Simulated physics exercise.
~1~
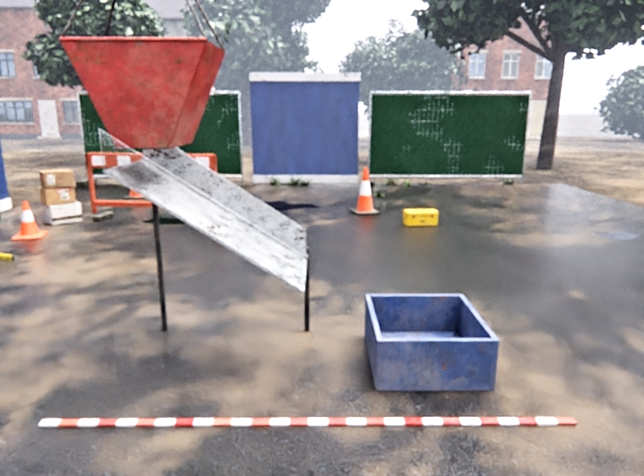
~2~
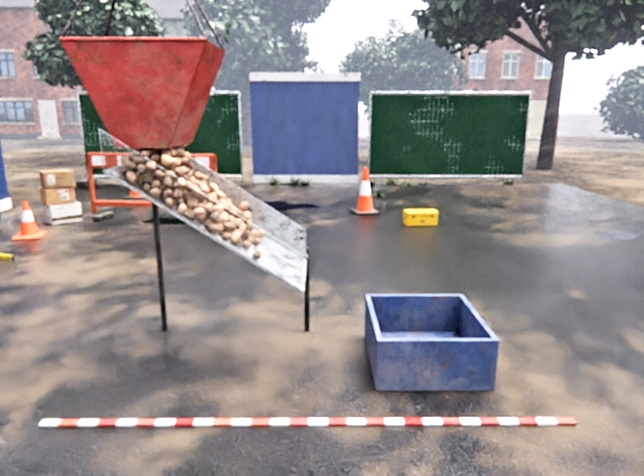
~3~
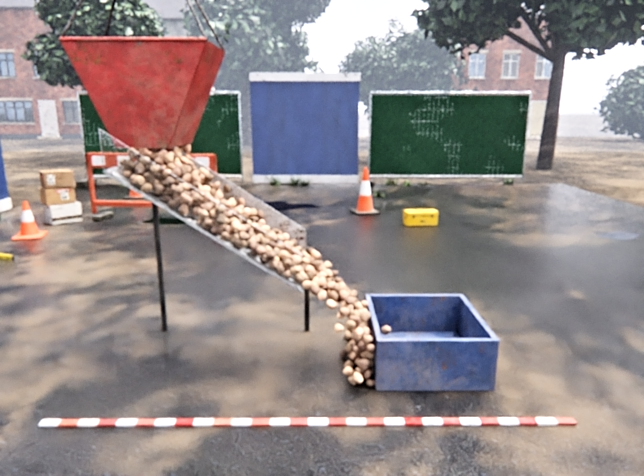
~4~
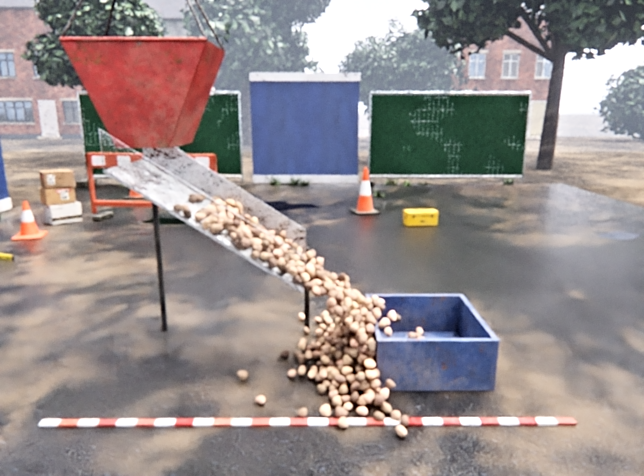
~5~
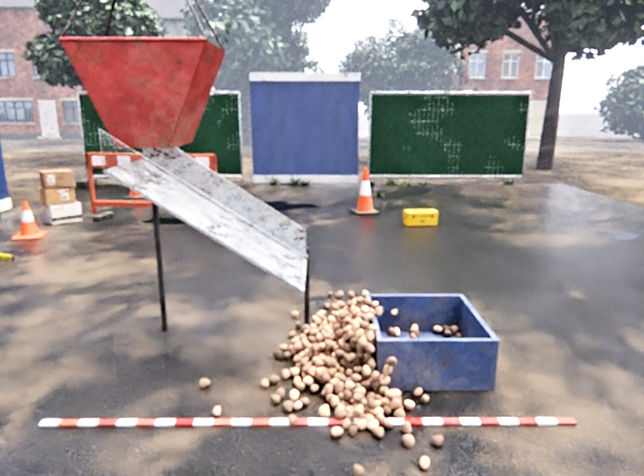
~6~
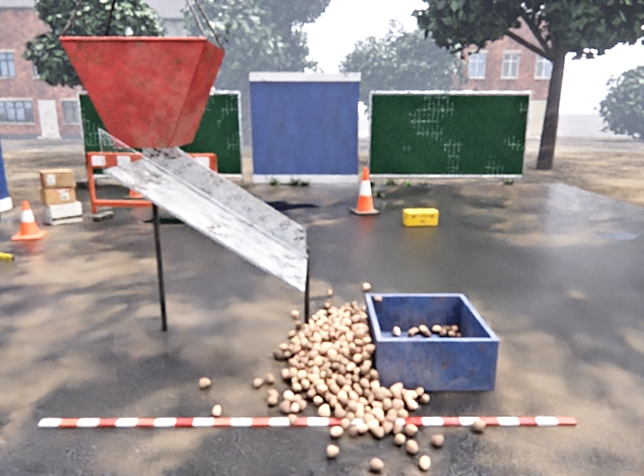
A red skip hangs at upper left above a sloping grey steel chute, in a wet, hazy yard seen from a still, slightly raised view. An open blue bin sits to the right of the chute, behind a red and white striped strip, with green and blue panels, cones and trees beyond. Rounded tan stones pour from the skip and slide down the steel. They drop off its lower end mostly short of the bin, piling against its left side. The chute empties, leaving a heap spilled across the strip and only a few stones inside the bin.
